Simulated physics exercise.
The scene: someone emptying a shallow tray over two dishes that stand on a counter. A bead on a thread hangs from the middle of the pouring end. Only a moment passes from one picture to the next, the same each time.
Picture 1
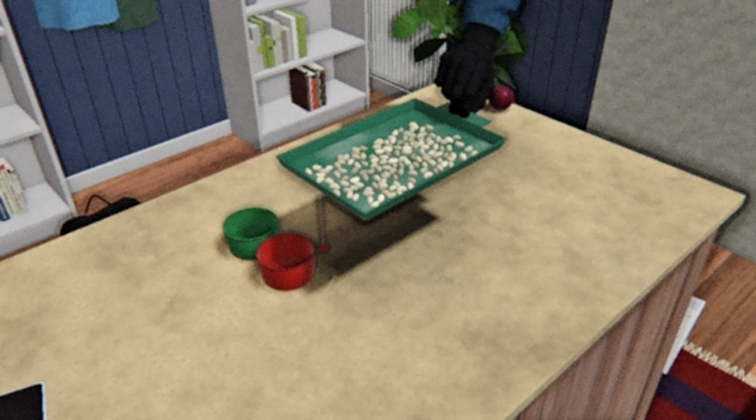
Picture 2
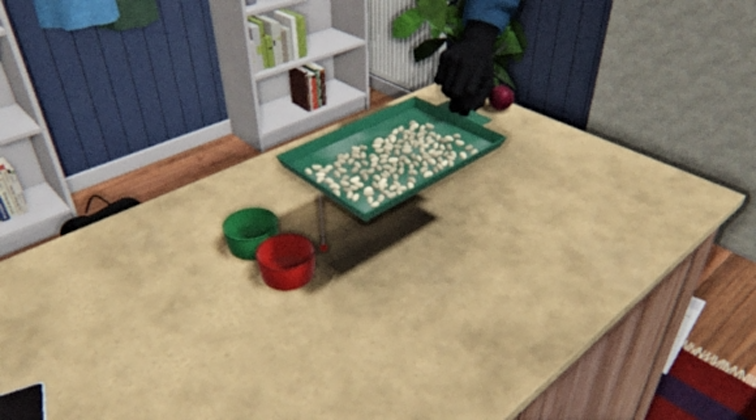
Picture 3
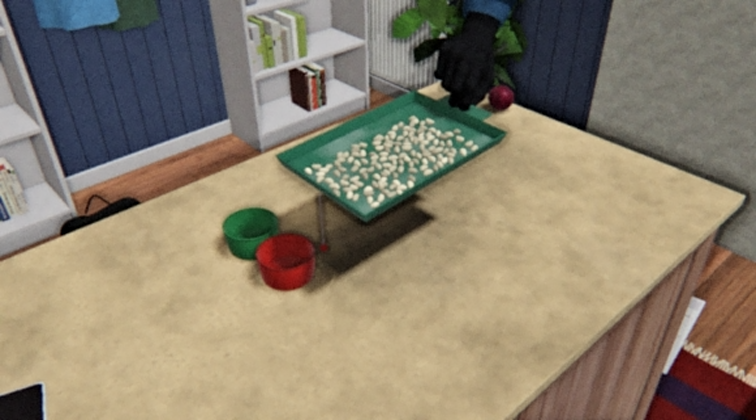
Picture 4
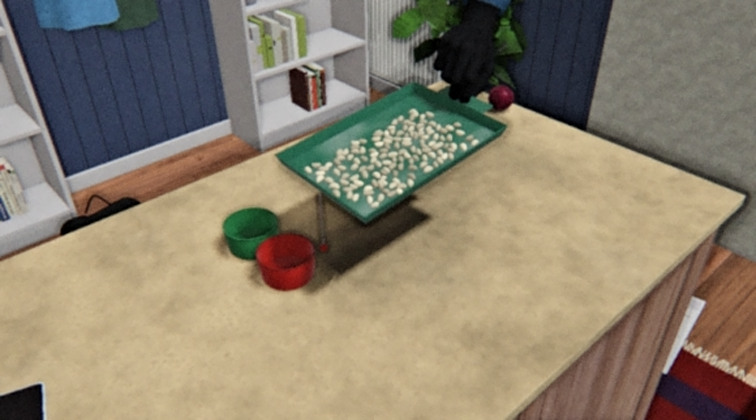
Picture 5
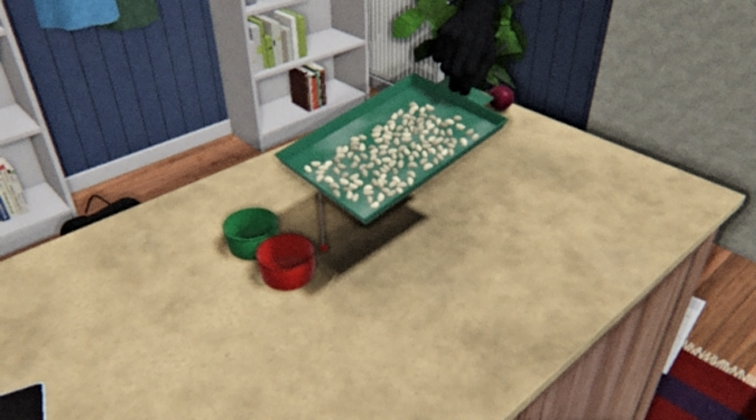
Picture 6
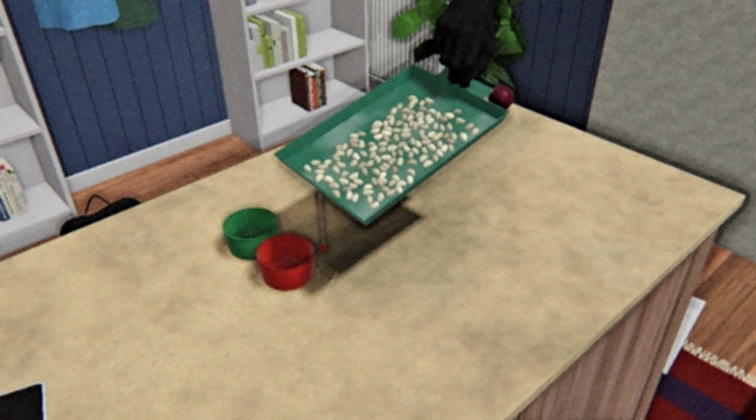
To begin with, a black-gloved hand is at the far end of a green tray of white beans, near a green dish and a red dish on a counter. The hand then gradually raises that far end, and the tray slants slightly more toward its near right corner, while the dishes stay still.
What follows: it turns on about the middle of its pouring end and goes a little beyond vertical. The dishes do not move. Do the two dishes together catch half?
The two hold only the smaller part of the load.
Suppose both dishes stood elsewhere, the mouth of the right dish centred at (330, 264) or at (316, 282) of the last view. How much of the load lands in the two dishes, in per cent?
In turn 10 and 30 in a hundred.
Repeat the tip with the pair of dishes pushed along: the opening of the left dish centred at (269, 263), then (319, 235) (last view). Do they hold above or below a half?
At the first place not half, at the second the smaller part.
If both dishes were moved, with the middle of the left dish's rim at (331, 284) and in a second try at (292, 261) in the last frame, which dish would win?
First the left dish, then the right dish.
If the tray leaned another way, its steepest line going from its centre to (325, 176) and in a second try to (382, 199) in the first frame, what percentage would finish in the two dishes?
Roughly 70 per cent, and 0 per cent.
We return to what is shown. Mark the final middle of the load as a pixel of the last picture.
Close to (344, 329).
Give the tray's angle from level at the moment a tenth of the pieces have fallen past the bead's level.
Near 75 degrees.
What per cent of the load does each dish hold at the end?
Left dish: 0 %, right dish: 0 %.
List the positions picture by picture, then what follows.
In the first frame, corners of the pouring end at (282, 156) and (365, 209), level; middle of the load at (402, 159), white beans; left dish at (228, 244); right dish at (263, 274); bead on its thread at (324, 248).
In the second frame, corners of the pouring end at (282, 156) and (365, 210), level; middle of the load at (402, 158).
In the third frame, corners of the pouring end at (282, 155) and (365, 211), tipped barely, lowest at the right corner; middle of the load at (402, 156).
In the fourth frame, corners of the pouring end at (281, 154) and (365, 212), tipped a little, lowest at the right corner; middle of the load at (402, 152).
In the fifth frame, corners of the pouring end at (280, 154) and (365, 214), tipped a little, lowest at the right corner; middle of the load at (402, 148).
In the sixth frame, corners of the pouring end at (280, 153) and (364, 216), tipped a little, lowest at the right corner; middle of the load at (401, 145); left dish at (228, 244); right dish at (263, 274).
Soon after the last picture, tray tipped steeply; all on the tray.
A little later, tray tipped right over; a small part on the tray; about two thirds outside both; about a quarter in the air.
Later still, tray tipped past a quarter turn; all outside both.
At rest, tray tipped past a quarter turn; none in the right dish; none in the left dish; all outside both.
